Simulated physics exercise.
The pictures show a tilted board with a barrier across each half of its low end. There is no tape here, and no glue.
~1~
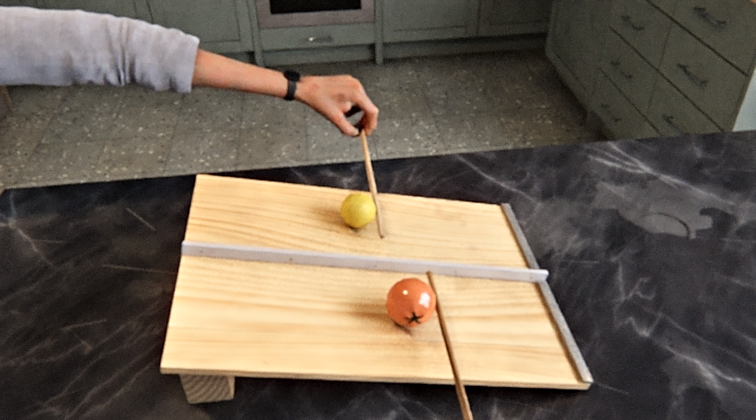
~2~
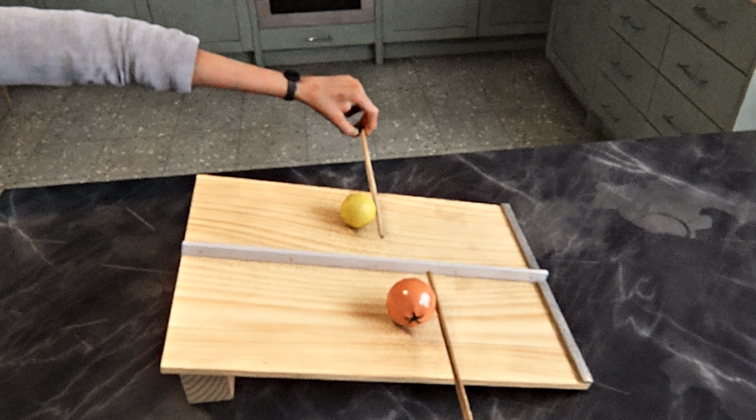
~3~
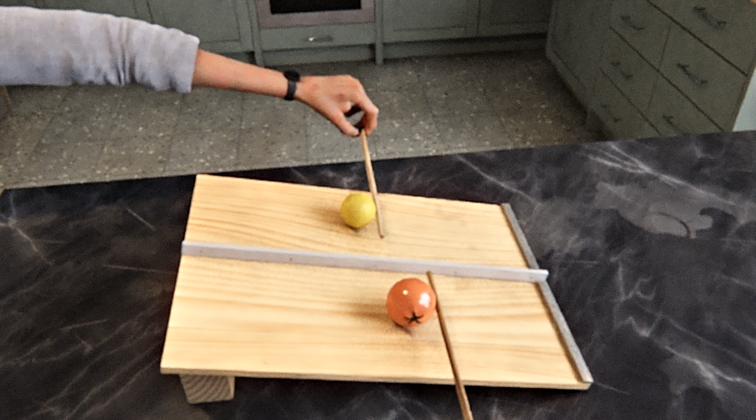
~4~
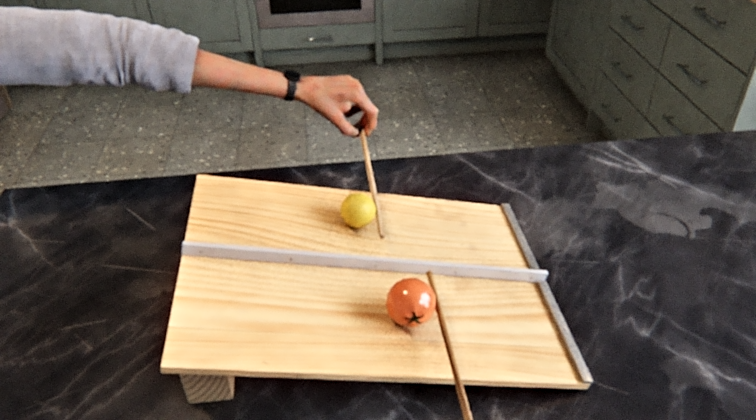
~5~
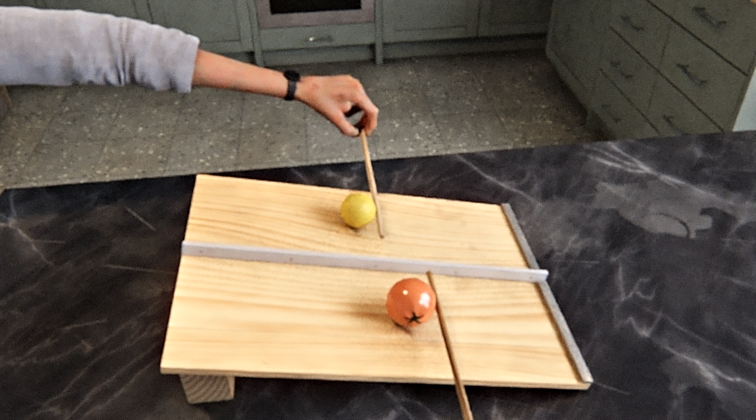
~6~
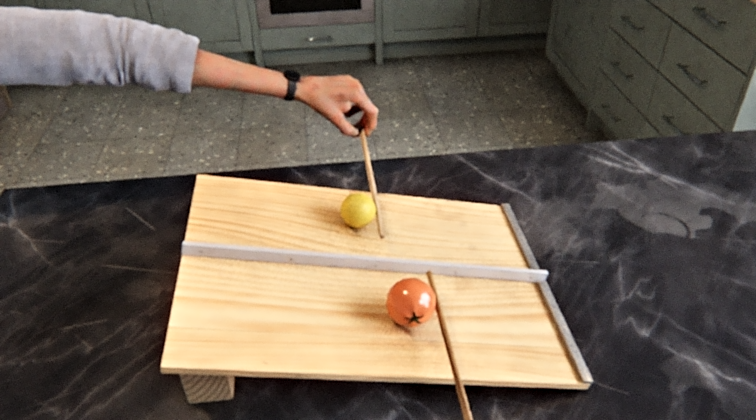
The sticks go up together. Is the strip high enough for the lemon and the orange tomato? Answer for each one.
Lab note - lemon lost over the edge, orange tomato lost over the edge.
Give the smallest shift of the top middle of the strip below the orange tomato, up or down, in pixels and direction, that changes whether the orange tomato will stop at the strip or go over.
Move it up some 8 pixels and it switches.
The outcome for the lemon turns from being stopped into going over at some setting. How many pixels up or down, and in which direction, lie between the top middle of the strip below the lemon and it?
A shift of 8 pixels up.
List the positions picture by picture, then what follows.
Held back by the sticks; lemon (358, 210); orange tomato (411, 302); board (375, 267), in the first frame.
Held back by the sticks; orange tomato (411, 302); board (375, 267), in the second frame.
Held back by the sticks; lemon (358, 210); board (375, 267), in the third frame.
Held back by the sticks; orange tomato (411, 302); board (375, 267), in the fourth frame.
Held back by the sticks; lemon (358, 210); board (375, 267), in the fifth frame.
Held back by the sticks; lemon (358, 210); orange tomato (411, 302); board (375, 267), in the sixth frame.
Then, 0.74 s on from there, lemon off the board near (547, 226); orange tomato off the board near (614, 317).
In the end, the lemon goes over the end; the orange tomato goes over the end.
